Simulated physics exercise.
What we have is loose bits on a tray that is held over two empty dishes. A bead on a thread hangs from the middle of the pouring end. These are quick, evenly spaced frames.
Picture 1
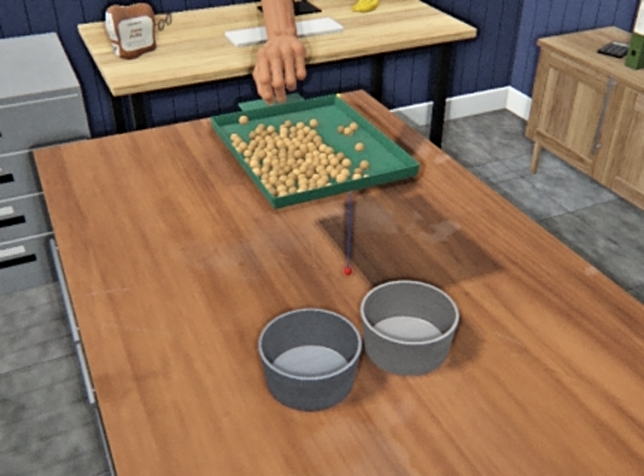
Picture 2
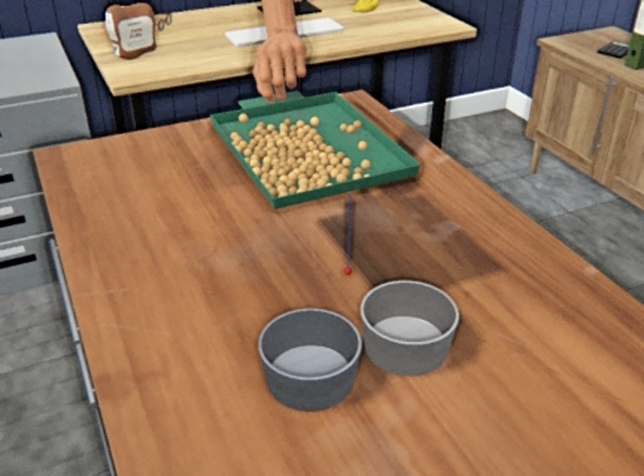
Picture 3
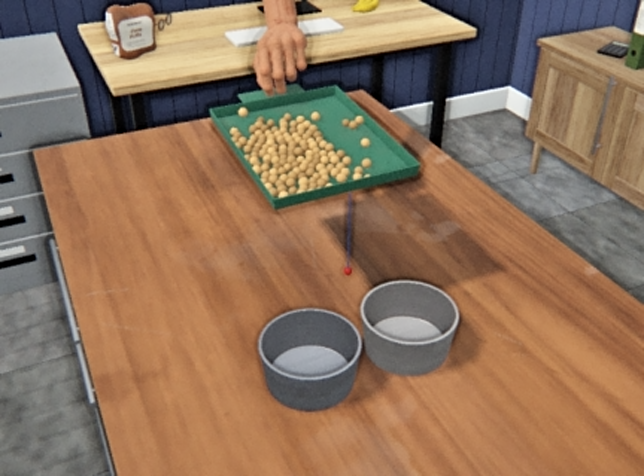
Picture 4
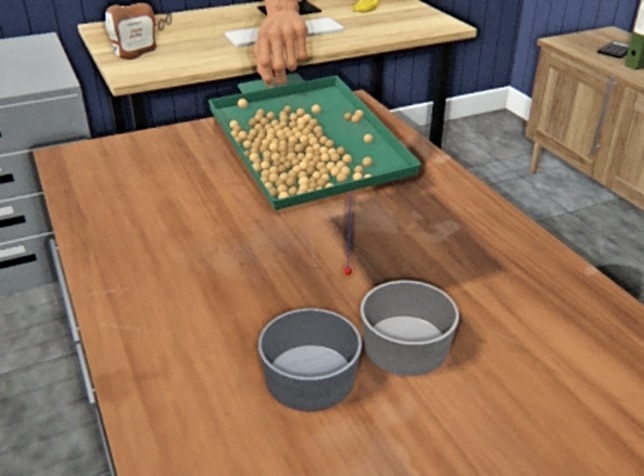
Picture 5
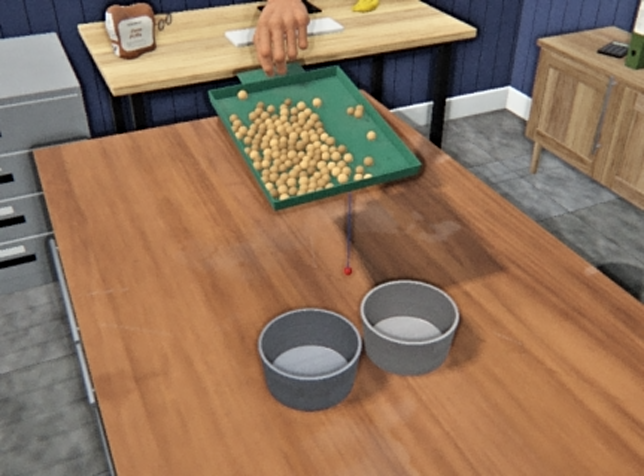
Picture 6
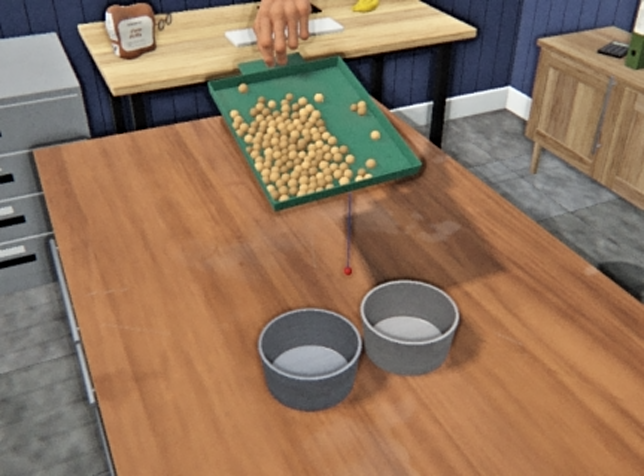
We see a hand holding a green tray of small round wooden beads above two empty grey dishes on a wooden table; the hand gradually raises the tray's far end, tilting it toward the viewer, and some beads shift.
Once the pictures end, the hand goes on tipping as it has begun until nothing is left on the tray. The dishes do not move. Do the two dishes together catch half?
Together they catch over half.
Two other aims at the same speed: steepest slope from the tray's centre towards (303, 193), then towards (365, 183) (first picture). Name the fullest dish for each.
In turn: The left one; the right one.
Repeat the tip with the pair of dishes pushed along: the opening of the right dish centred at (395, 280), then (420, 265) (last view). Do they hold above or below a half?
In turn: The larger part; the smaller part.
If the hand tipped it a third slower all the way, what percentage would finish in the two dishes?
Near 70 %.
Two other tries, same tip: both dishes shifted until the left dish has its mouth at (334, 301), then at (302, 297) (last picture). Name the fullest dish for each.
First the left dish, then the left-hand dish.
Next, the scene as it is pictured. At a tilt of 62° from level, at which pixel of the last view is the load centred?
Close to (320, 157).
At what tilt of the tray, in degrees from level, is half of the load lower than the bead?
At about 95°.
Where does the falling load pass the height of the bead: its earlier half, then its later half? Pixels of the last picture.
At about (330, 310), then at (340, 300).
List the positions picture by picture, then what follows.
The first frame shows corners of the pouring end at (275, 197) and (418, 164), level; middle of the load at (292, 159), round wooden beads; left dish at (331, 390); right dish at (433, 355); bead on its thread at (348, 271).
The second frame shows corners of the pouring end at (275, 197) and (418, 164), level; middle of the load at (292, 158).
The third frame shows corners of the pouring end at (275, 198) and (418, 164), tipped barely, lowest at the left corner; middle of the load at (292, 155), a stray few on the move.
The fourth frame shows corners of the pouring end at (275, 199) and (419, 164), tipped a little, lowest at the left corner; middle of the load at (292, 152), a small part on the move.
The fifth frame shows corners of the pouring end at (275, 200) and (419, 163), tipped a little, lowest at the left corner; middle of the load at (292, 149), a small part on the move.
The sixth frame shows corners of the pouring end at (276, 202) and (419, 163), tipped clearly, lowest at the left corner; middle of the load at (293, 149), most on the move; left dish at (331, 390); right dish at (433, 355).
Soon after the last picture, tray tipped steeply; nearly all on the tray; a stray few in the left dish.
A little later, tray tipped past a quarter turn; a small part on the tray; about a third in the left dish; about a quarter in the right dish; a small part outside both; about a quarter in the air.
Later still, tray tipped past a quarter turn; about a third in the left dish; about a quarter in the right dish; about a third outside both.
By the end, tray tipped past a quarter turn; about a third in the left dish; about a quarter in the right dish; about a third outside both.
